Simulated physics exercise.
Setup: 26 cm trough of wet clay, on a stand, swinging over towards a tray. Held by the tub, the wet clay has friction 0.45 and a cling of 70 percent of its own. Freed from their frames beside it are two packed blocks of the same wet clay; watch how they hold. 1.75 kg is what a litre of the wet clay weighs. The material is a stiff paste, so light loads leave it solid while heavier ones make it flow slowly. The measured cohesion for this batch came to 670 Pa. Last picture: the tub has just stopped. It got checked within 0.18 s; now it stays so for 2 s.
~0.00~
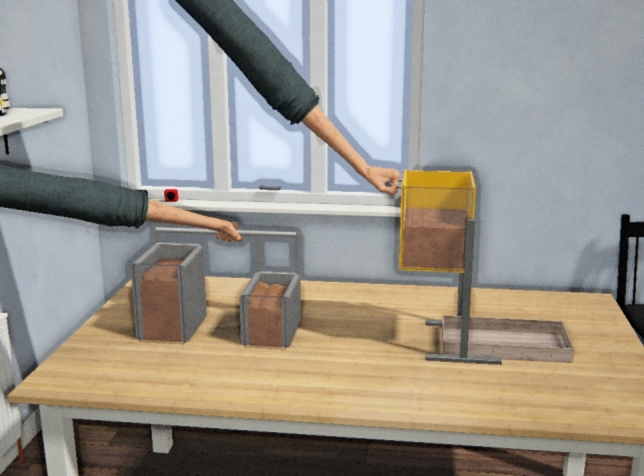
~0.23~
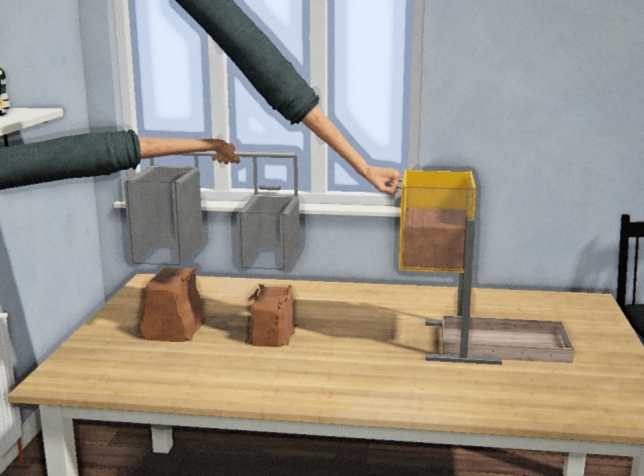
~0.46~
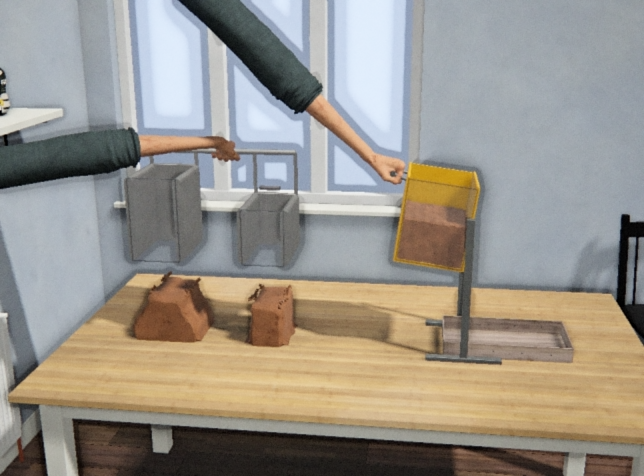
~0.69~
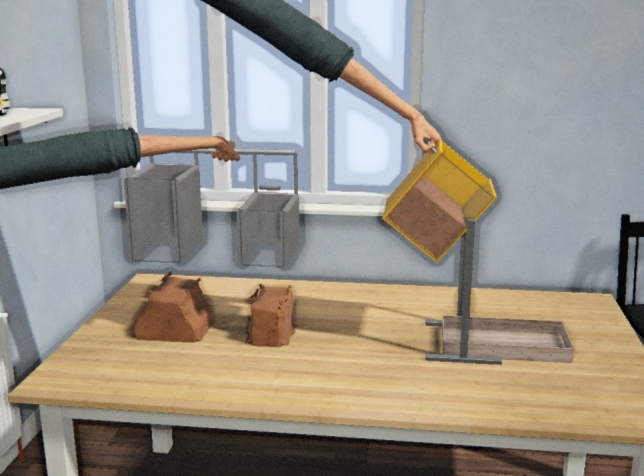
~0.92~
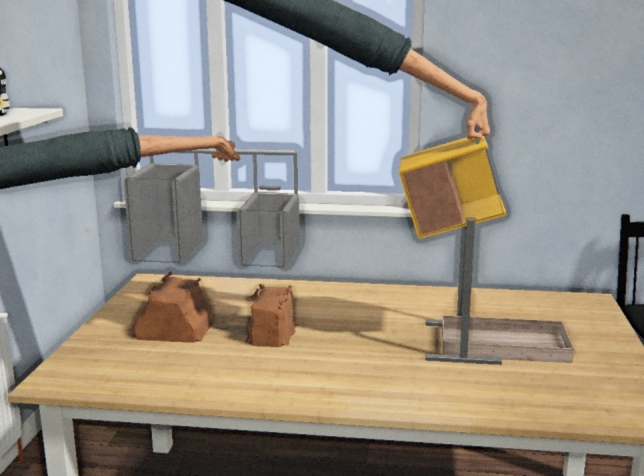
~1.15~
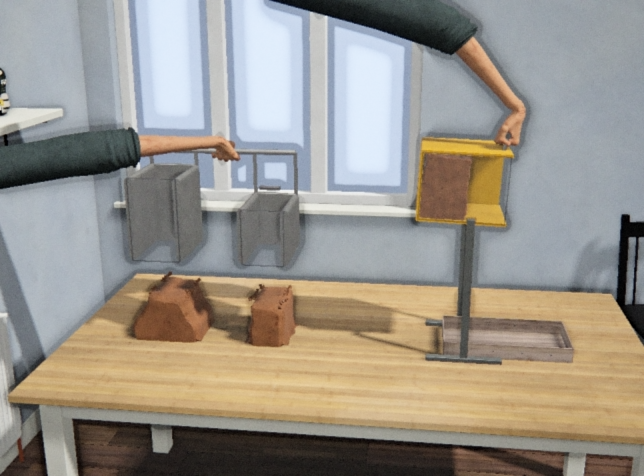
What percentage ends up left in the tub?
About 100 %.
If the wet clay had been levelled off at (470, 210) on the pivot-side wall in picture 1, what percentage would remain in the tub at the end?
100 %.
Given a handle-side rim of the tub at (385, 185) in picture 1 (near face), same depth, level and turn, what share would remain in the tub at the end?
It would be near 65 %.
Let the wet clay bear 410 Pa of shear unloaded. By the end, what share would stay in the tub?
Roughly 85 per cent.
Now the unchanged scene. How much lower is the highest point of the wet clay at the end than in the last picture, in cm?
Roughly 6 cm.
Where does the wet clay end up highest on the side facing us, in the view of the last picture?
Close to pixel (457, 174).
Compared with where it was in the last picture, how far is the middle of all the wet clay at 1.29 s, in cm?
Around 2 centimetres.
By 1.29 s, the tub is at 92 degrees and holds 100 %.
By 1.46 s, the tub is at 92 degrees and holds 100 %.
By 1.63 s, the tub is at 92 degrees and holds 100 %.
By 1.80 s, the tub is at 92 degrees and holds 100 %.
By 3.15 s, at the end, the tub is at 92 degrees and holds 100 %.
